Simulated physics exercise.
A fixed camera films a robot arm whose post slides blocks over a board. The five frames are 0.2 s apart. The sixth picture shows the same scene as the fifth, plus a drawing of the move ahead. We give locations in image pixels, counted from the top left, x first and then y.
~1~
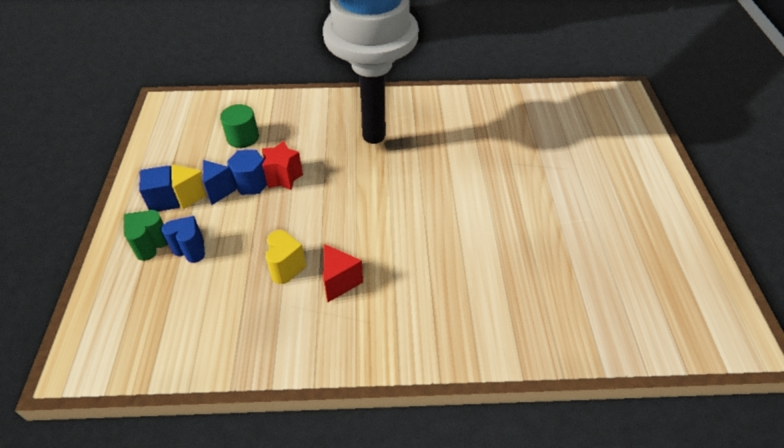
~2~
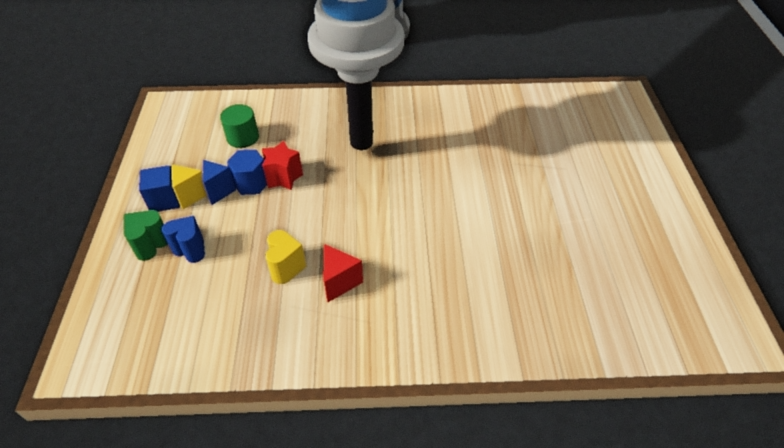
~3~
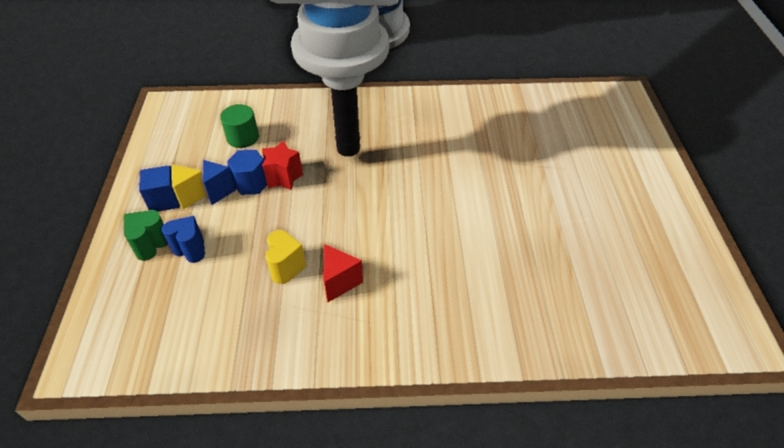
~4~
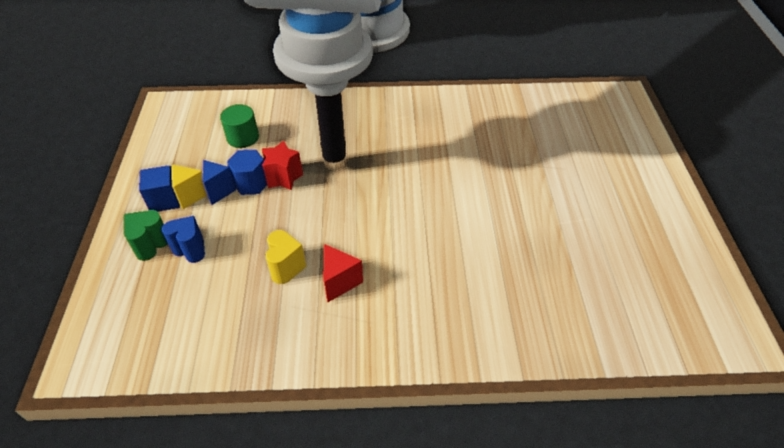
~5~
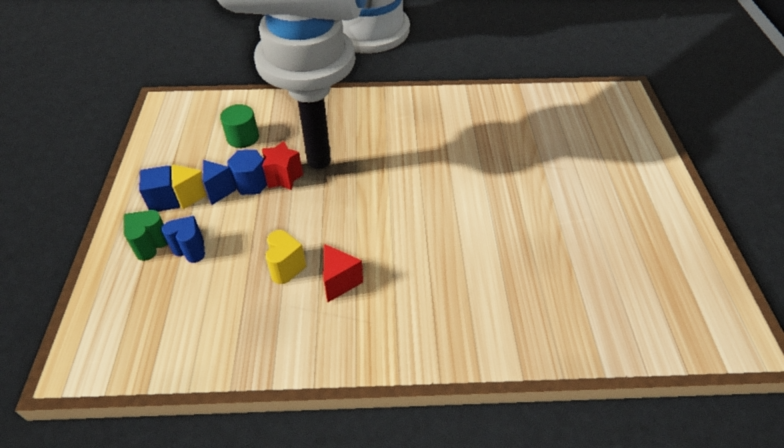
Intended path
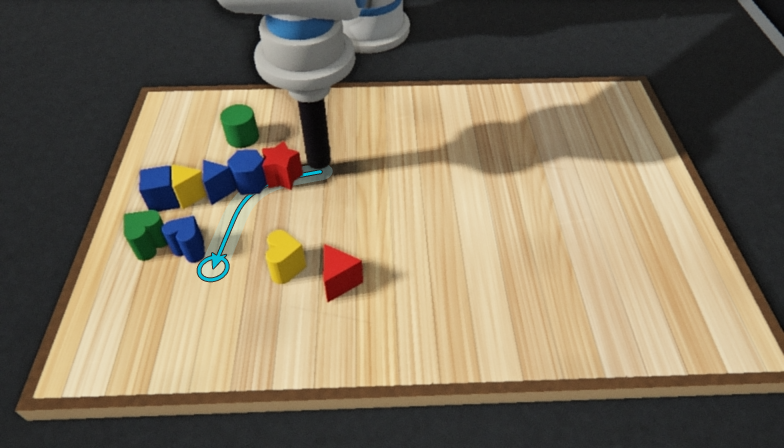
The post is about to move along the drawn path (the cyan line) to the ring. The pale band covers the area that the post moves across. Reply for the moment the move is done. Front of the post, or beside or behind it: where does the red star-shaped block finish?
The post has moved past the red star-shaped block by the time the path ends.
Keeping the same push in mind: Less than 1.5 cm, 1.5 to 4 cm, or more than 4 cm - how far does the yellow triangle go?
It will fall in the middle band, 1.5 to 4 cm.
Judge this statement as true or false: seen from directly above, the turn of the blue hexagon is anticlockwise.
My answer: False.
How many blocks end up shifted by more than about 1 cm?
At least three of them.
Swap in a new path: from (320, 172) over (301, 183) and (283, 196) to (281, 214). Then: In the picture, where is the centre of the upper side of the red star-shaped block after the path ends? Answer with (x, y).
It is at (247, 167).
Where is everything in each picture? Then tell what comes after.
Post's lower end at (374, 137); yellow triangle at (182, 173); blue triangle at (212, 169); blue hexagon at (245, 160); red star-shaped block at (279, 154), in the first picture.
Post at (362, 143); blocks still, in the second picture.
Post at (349, 150); blocks still, in the third picture.
Post at (334, 156); blocks still, in the fourth picture.
Post at (319, 162); yellow triangle at (182, 173); blue triangle at (212, 169); blue hexagon at (245, 160); red star-shaped block at (279, 154), in the fifth picture.
Drawn move, from (320, 172) by way of (267, 185) and (233, 221) to (213, 268).
What follows on the original path. One third of the way, post at (264, 175); yellow triangle at (158, 190), turned 30° clockwise; blue triangle at (181, 174), turned 100° anticlockwise; blue hexagon at (199, 155), turned 15° clockwise; red star-shaped block at (229, 160), turned 25° clockwise.
Two thirds of the way, post at (230, 211); yellow triangle at (158, 191), turned 30° clockwise; blue triangle at (181, 173), turned 105° anticlockwise; blue hexagon at (192, 153), turned 30° clockwise; red star-shaped block at (214, 170), turned 80° clockwise.
At the end, post at (209, 259); yellow triangle at (158, 191), turned 30° clockwise; blue triangle at (181, 173), turned 105° anticlockwise; blue hexagon at (192, 153), turned 30° clockwise; red star-shaped block at (214, 170), turned 80° clockwise.
